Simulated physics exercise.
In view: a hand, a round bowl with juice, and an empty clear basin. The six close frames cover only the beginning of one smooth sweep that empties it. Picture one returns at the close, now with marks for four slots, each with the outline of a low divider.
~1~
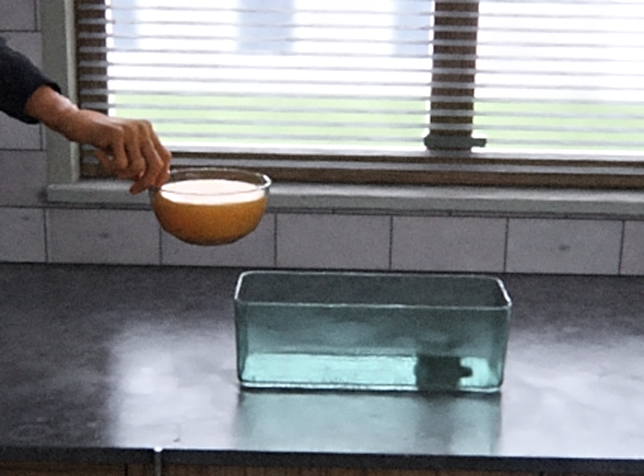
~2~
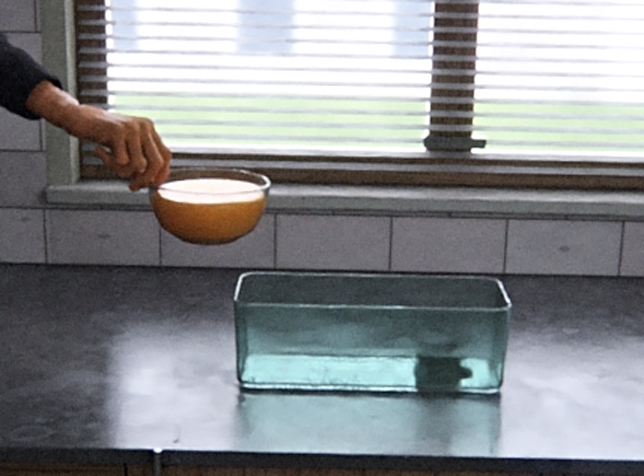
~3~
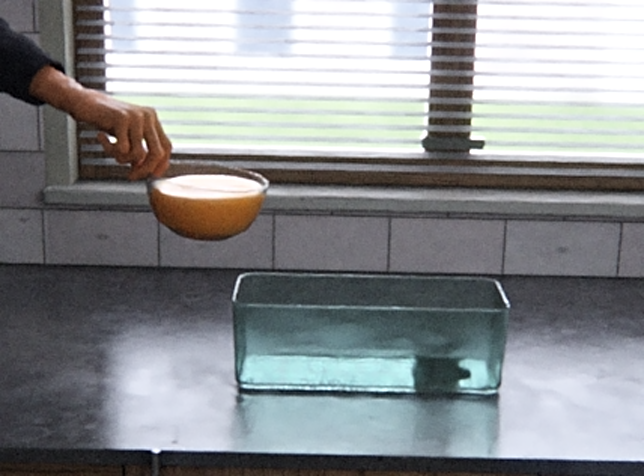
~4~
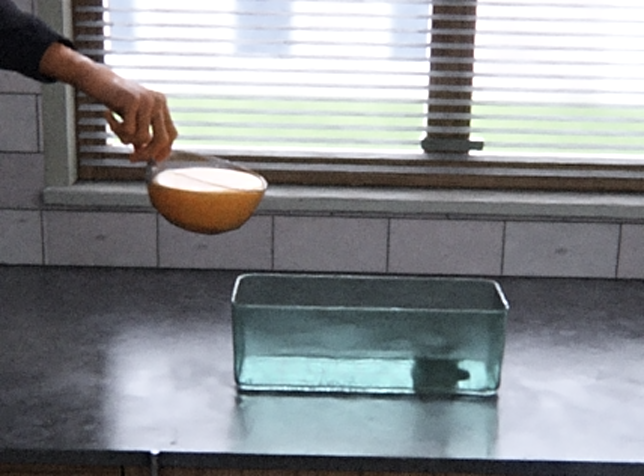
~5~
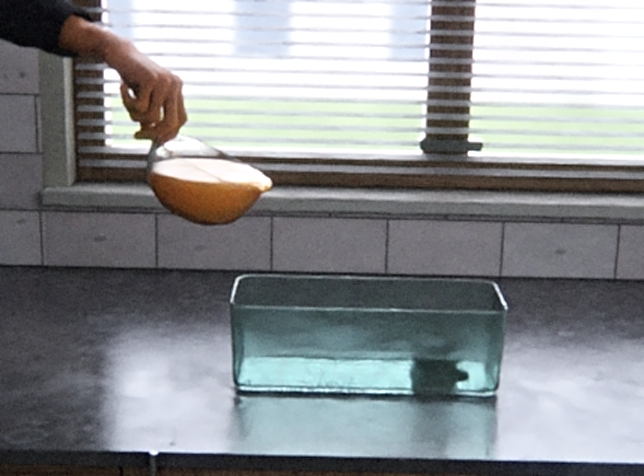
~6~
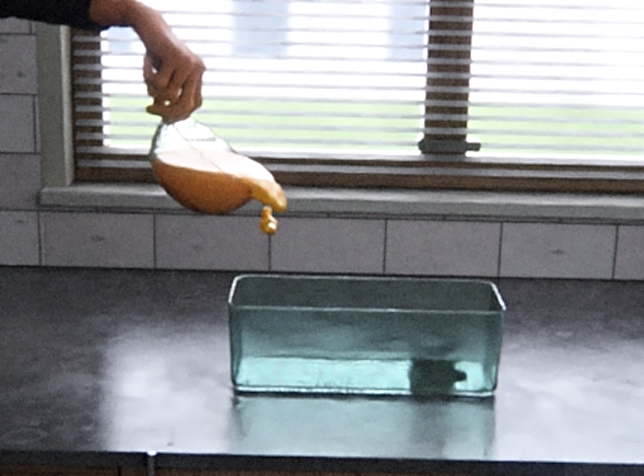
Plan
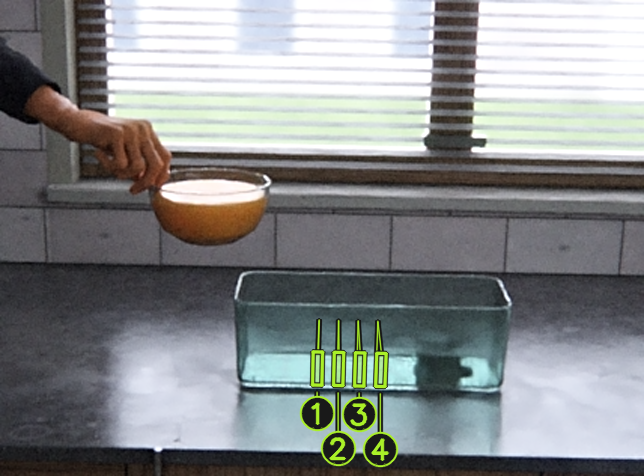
On a dark countertop by a window with blinds, an empty clear basin sits while a hand at the left holds a round glass bowl of orange juice upright above it. The hand lifts and tilts the bowl to the right, slowly then more steeply, and juice runs over the lip and drips downward.
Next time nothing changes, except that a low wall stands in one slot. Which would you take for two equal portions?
3 works best here.
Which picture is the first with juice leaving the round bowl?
In picture 5.
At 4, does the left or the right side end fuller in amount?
The left one.
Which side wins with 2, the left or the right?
The right one.
On the marked copy, 1 at (317, 391); 2 at (338, 392); 3 at (359, 392); 4 at (380, 393).
With 1, about 9 % ends left of the wall and 89 % right of it.
With 2, about 17 % ends left of the wall and 81 % right of it.
With 3, about 47 % ends left of the wall and 51 % right of it.
With 4, about 83 % ends left of the wall and 14 % right of it; 3 % is lost outside.
